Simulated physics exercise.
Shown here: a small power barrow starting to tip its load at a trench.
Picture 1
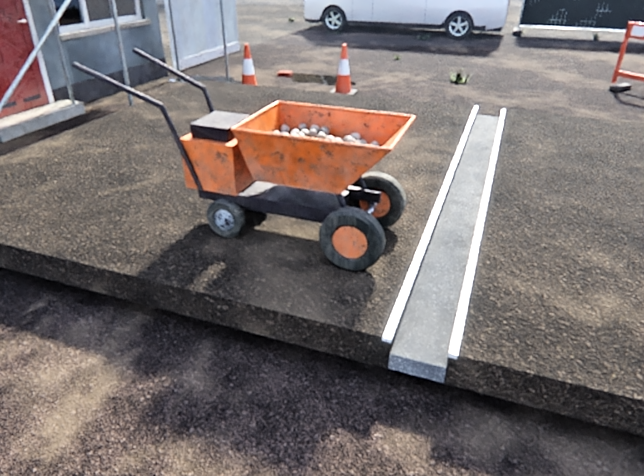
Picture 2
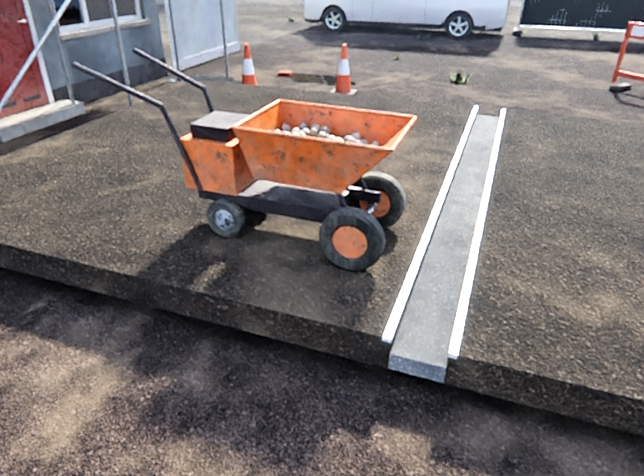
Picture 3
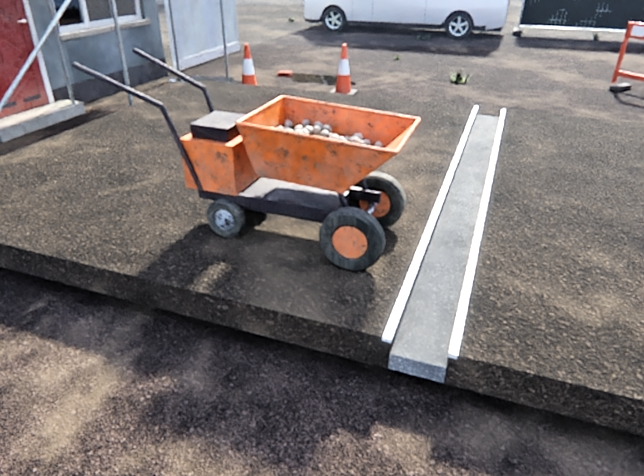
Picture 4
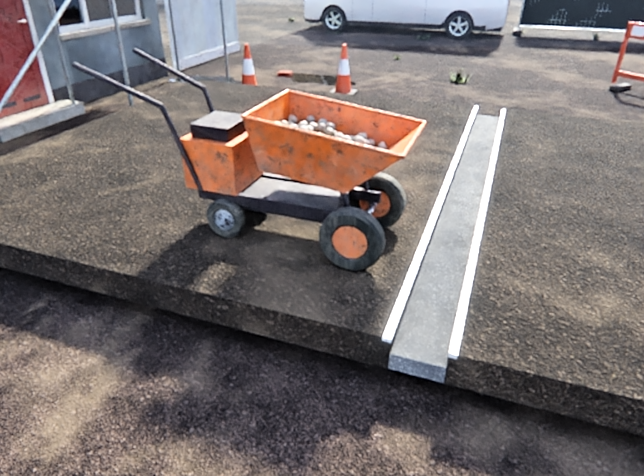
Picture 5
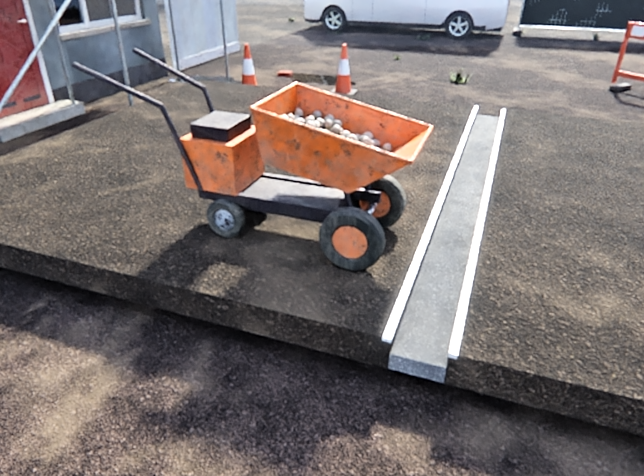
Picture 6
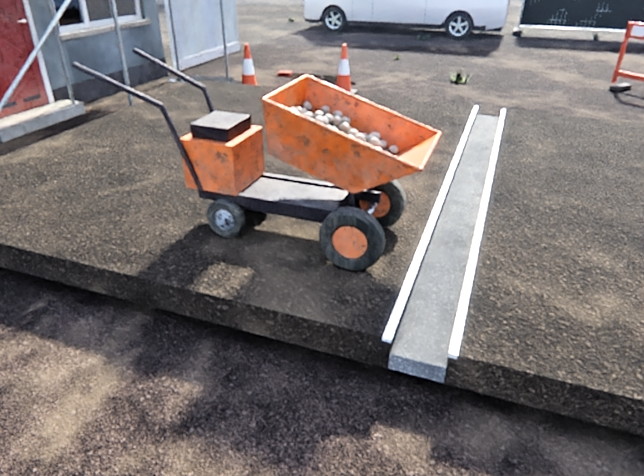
At the start, an orange power barrow loaded with river pebbles stands level on dark ground, facing a shallow trench to its right. The skip then tilts forward, barely at first and then clearly, its back rising and its lip dipping, while the wheels and handles stay still.
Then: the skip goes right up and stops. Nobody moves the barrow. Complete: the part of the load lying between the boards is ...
Less than half.
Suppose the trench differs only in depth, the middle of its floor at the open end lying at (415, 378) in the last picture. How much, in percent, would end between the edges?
I'd put it at about 20 in a hundred.
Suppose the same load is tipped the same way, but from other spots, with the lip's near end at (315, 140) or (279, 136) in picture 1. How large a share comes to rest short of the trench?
Near 20 % and 50 %.
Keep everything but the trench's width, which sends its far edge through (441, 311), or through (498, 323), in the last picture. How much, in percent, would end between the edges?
Well, it'd be something like 0 per cent the first time and 70 per cent the second.
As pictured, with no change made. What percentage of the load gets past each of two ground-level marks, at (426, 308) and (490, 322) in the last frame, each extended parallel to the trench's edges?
In order: 100 per cent, then 70 per cent.
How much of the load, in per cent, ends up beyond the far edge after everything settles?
85 %.
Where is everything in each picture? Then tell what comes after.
In the first frame, lip of the skip near (390, 150), level; top of the load near (310, 144), river pebbles; first edge of the trench near (401, 302); far edge near (461, 315), the trench over half as wide as the skip, and shallow for its width.
In the second frame, lip of the skip near (391, 151), level; top of the load near (311, 143).
In the third frame, lip of the skip near (396, 153), tipped barely; top of the load near (298, 134).
In the fourth frame, lip of the skip near (402, 157), tipped a little; top of the load near (297, 134).
In the fifth frame, lip of the skip near (411, 162), tipped a little; top of the load near (304, 129).
In the sixth frame, lip of the skip near (420, 170), tipped clearly; top of the load near (312, 124); first edge of the trench near (401, 302); far edge near (461, 315).
Shortly afterwards, skip tipped steeply; the whole lot in the skip.
Next, skip tipped right over; the bulk in the skip; only a few in or heaped over the trench; near a quarter beyond it; only a few falling.
Some moments later, skip tipped right over; a little in the skip; a little in or heaped over the trench; the bulk beyond it.
In the end, skip tipped right over; only a few in the skip; a little in or heaped over the trench; the bulk beyond it.
